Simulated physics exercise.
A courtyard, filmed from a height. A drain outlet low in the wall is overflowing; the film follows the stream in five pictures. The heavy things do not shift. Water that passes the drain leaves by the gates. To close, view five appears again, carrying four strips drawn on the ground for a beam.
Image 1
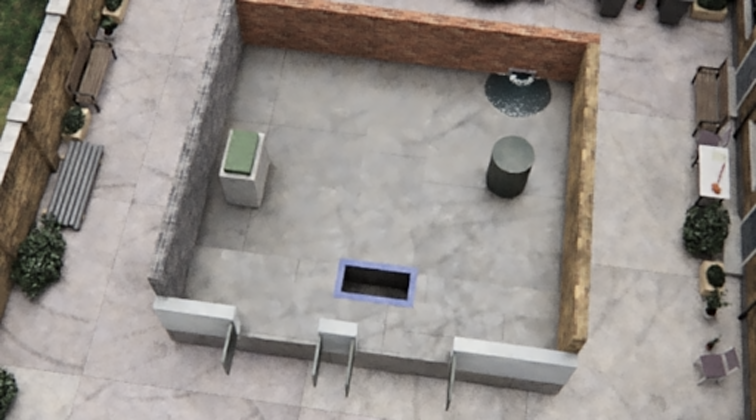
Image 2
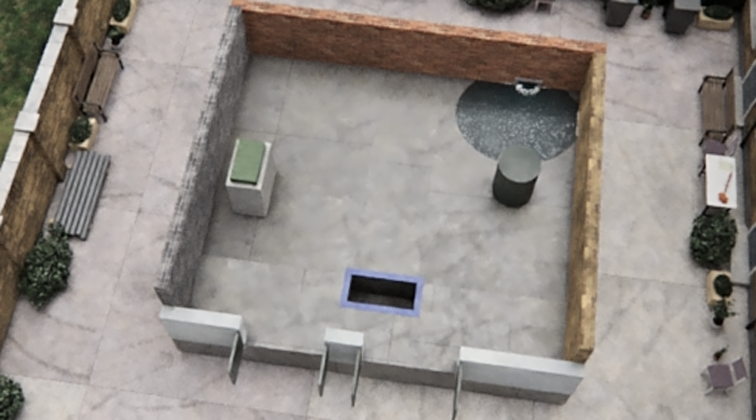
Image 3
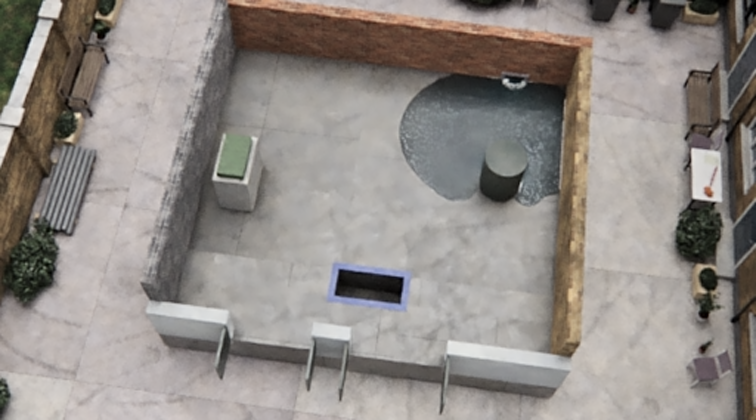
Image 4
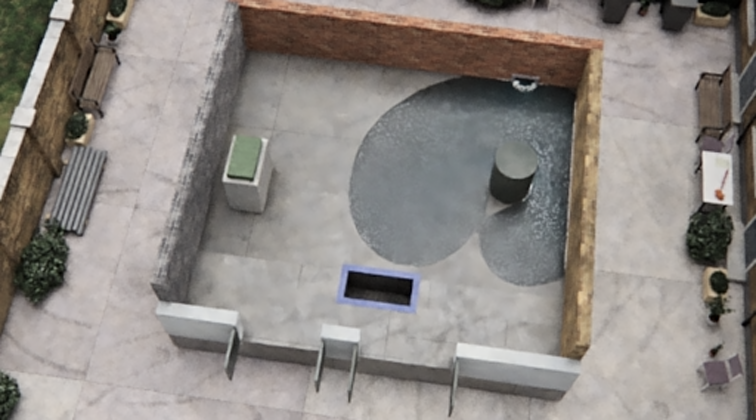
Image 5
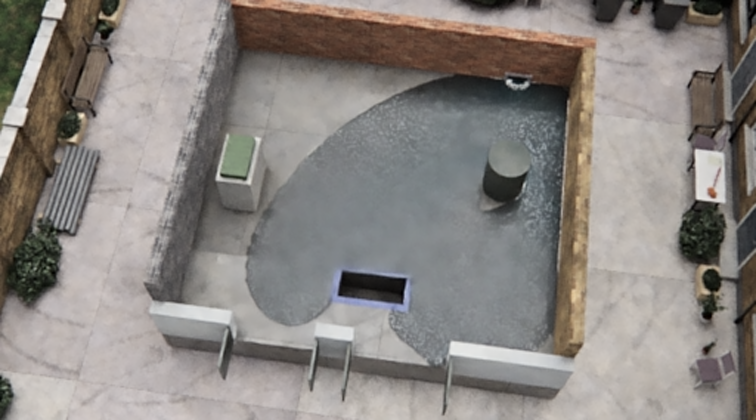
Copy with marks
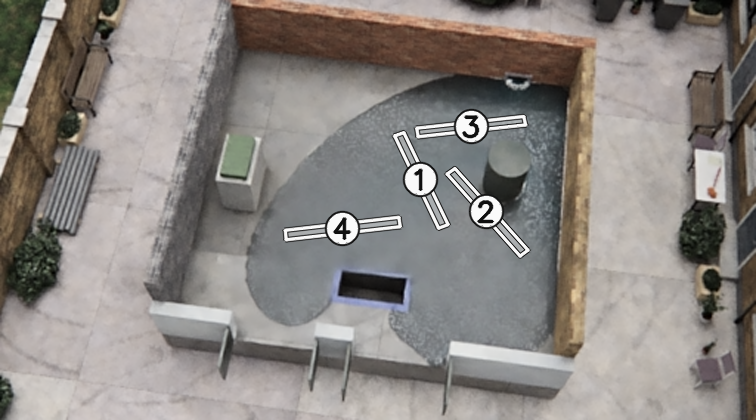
To begin with, seen from above, water pours from an outfall in the upper right corner of a walled yard, making a small puddle. The puddle spreads left and down, wrapping around a dark cylinder. It then covers more than half the floor and enters the blue-edged drain pit near the front gates.
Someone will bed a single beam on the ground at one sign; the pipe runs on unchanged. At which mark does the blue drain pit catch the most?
Take 4.
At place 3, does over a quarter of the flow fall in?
No, it does not.
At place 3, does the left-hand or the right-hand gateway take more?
More leaves on the left.
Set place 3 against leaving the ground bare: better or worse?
Worse.
On the marked copy, 1 from (399, 134) to (443, 226); 2 from (451, 171) to (524, 253); 3 from (417, 132) to (524, 120); 4 from (285, 234) to (399, 221).
Choosing 1, about 8 % of the stream runs into the blue drain pit, about 91 % out by the gates.
Choosing 2, about 11 % of the stream runs into the blue drain pit, about 88 % out by the gates.
Choosing 3, about 10 % of the stream runs into the blue drain pit, about 90 % out by the gates.
Choosing 4, about 25 % of the stream runs into the blue drain pit, about 74 % out by the gates.
